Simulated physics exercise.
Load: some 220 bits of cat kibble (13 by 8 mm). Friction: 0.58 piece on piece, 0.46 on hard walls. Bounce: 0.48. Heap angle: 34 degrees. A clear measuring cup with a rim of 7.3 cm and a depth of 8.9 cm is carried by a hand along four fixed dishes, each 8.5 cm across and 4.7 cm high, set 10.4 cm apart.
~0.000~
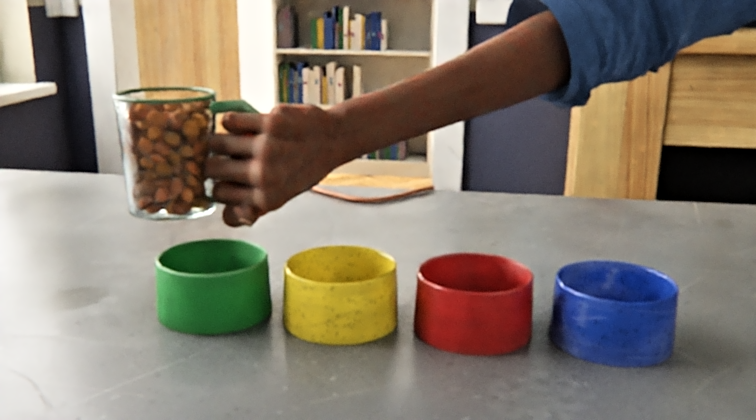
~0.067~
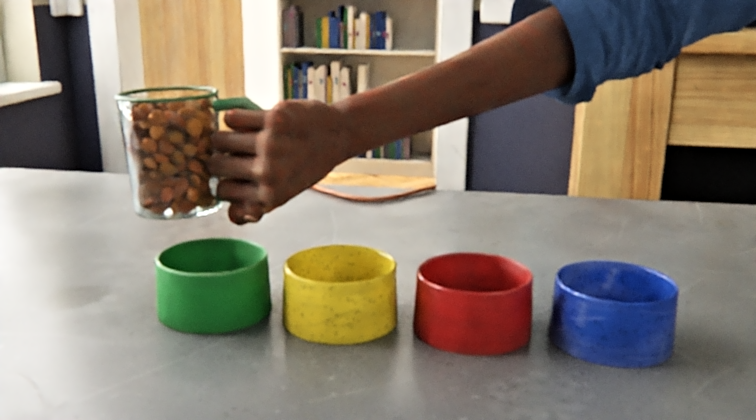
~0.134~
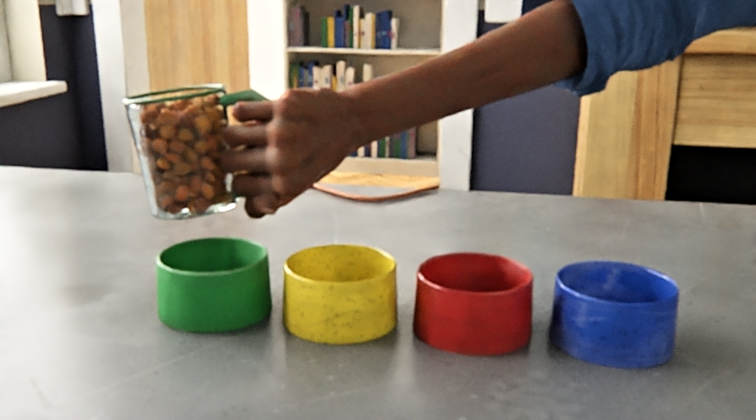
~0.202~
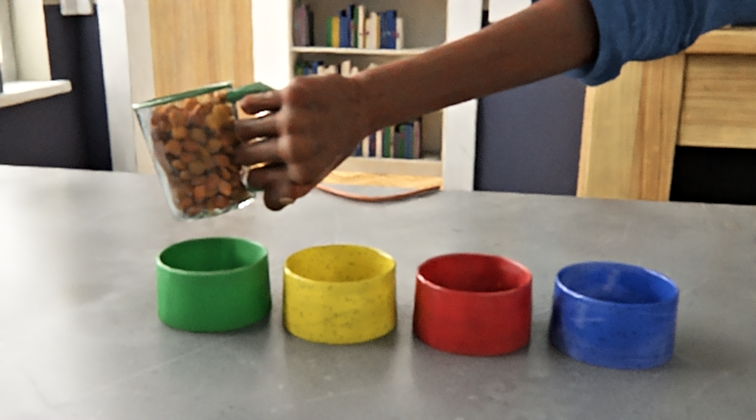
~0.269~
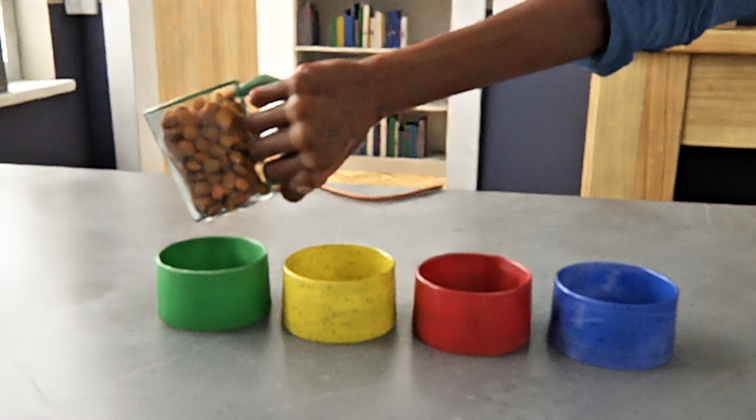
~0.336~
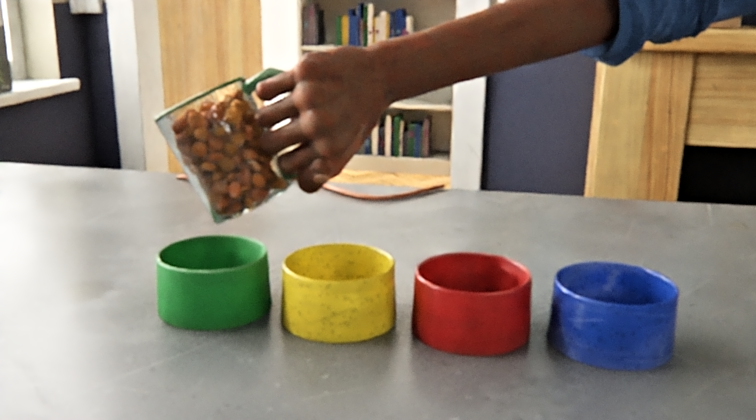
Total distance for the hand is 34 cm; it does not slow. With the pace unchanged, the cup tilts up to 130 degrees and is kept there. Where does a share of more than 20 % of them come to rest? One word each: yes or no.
Red: Yes; blue: No; green: No; yellow: Yes; counter: Yes.
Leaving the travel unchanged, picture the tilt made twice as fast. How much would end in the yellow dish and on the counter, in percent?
In that case you'd see yellow at 40 and the counter at 30.
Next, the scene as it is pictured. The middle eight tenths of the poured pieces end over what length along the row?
About 12 cm.
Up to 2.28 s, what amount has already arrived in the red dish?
Close to 35 percent of the load.
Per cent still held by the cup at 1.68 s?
Roughly 0 in a hundred.
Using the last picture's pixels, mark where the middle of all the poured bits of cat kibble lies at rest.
In the last view, approximately (394, 308).
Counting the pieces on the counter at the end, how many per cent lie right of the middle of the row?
That works out to close to 40 per cent.
After 1.14 s, tilt 104 degrees; cup holds 95 %, yellow 5 %.
After 1.68 s, tilt 130 degrees; cup holds 0 %, red 35 %, yellow 35 %.
After 2.28 s, tilt 130 degrees; cup holds 0 %, red 35 %, yellow 35 %.
In the end, at 2.6 s, red 35 %, blue 0 %, green 0 %, yellow 35 %, counter 30 %.
